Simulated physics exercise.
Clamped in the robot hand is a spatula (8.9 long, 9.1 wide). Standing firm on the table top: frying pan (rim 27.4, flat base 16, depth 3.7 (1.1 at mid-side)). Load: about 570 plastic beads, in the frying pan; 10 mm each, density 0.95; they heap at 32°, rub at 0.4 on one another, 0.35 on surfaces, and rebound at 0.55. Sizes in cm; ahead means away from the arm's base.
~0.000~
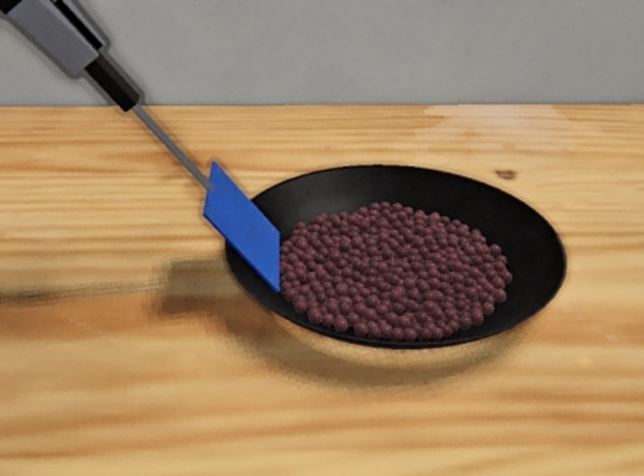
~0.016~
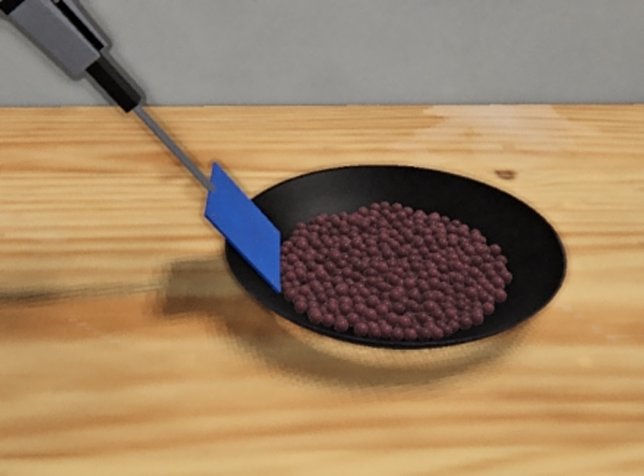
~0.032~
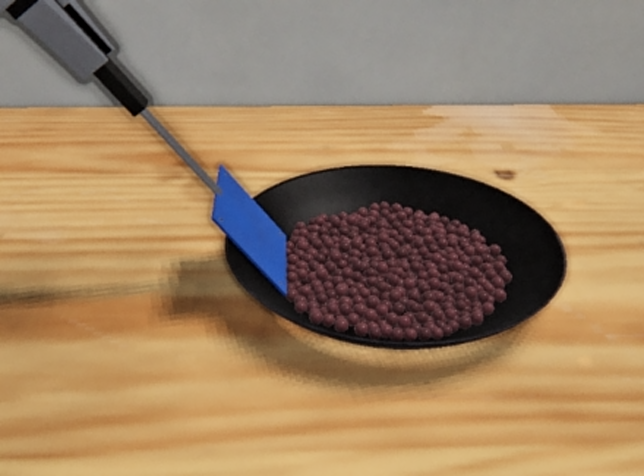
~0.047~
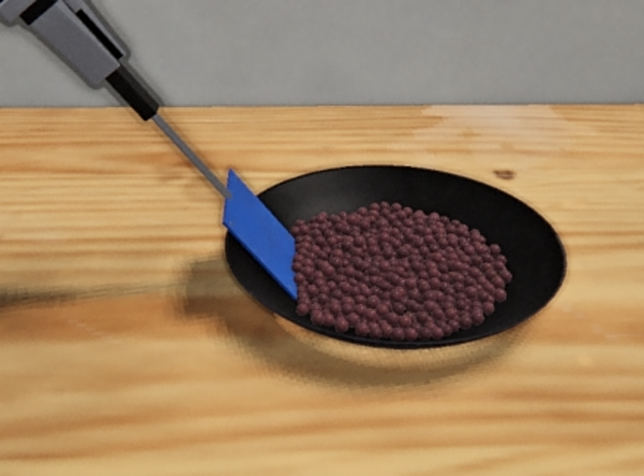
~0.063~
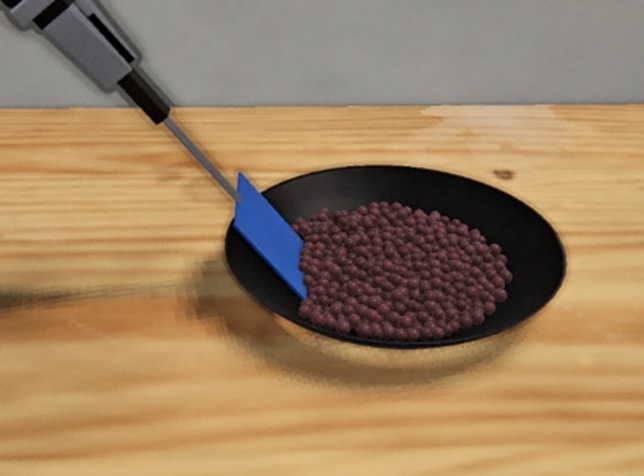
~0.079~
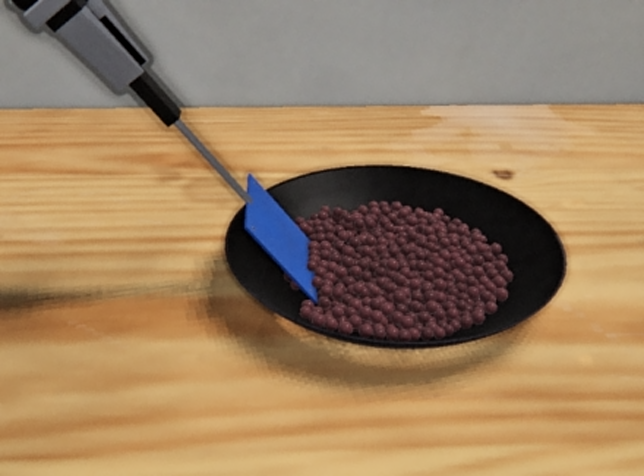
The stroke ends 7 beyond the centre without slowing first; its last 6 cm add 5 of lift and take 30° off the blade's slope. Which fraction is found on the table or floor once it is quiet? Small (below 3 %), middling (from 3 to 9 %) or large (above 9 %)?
A small share, below 3 %, ends on the table or floor.
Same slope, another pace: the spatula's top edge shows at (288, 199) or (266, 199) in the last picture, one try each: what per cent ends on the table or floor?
Some 15 and 5 per cent.
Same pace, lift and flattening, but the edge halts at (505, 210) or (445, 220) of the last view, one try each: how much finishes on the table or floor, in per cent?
Some 5 and 0 per cent.
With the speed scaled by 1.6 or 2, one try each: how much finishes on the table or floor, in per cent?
Some 5 and 10 per cent.
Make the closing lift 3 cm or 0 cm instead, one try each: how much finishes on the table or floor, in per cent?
Some 0 and 0 per cent.
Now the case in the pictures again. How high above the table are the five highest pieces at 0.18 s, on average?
Some 4 cm.
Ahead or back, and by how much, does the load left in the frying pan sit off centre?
Roughly 4.5 cm ahead.
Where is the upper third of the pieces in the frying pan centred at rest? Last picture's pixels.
Around (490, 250).
After 0.18 s, sloping 53°, highest piece 6 above the table; 566 in the frying pan, 1 on the blade or in flight.
After 0.28 s, sloping 41°, highest piece 5 above the table; 566 in the frying pan, 1 on the table or floor.
After 0.53 s, sloping 23°, highest piece 4 above the table; 562 in the frying pan, 4 on the table or floor, 1 on the blade or in flight.
After 1.58 s, sloping 23°, highest piece 4 above the table; 562 in the frying pan, 5 on the table or floor.
At rest, 562 in the frying pan, 5 on the table or floor. That is 1 % on the table or floor.
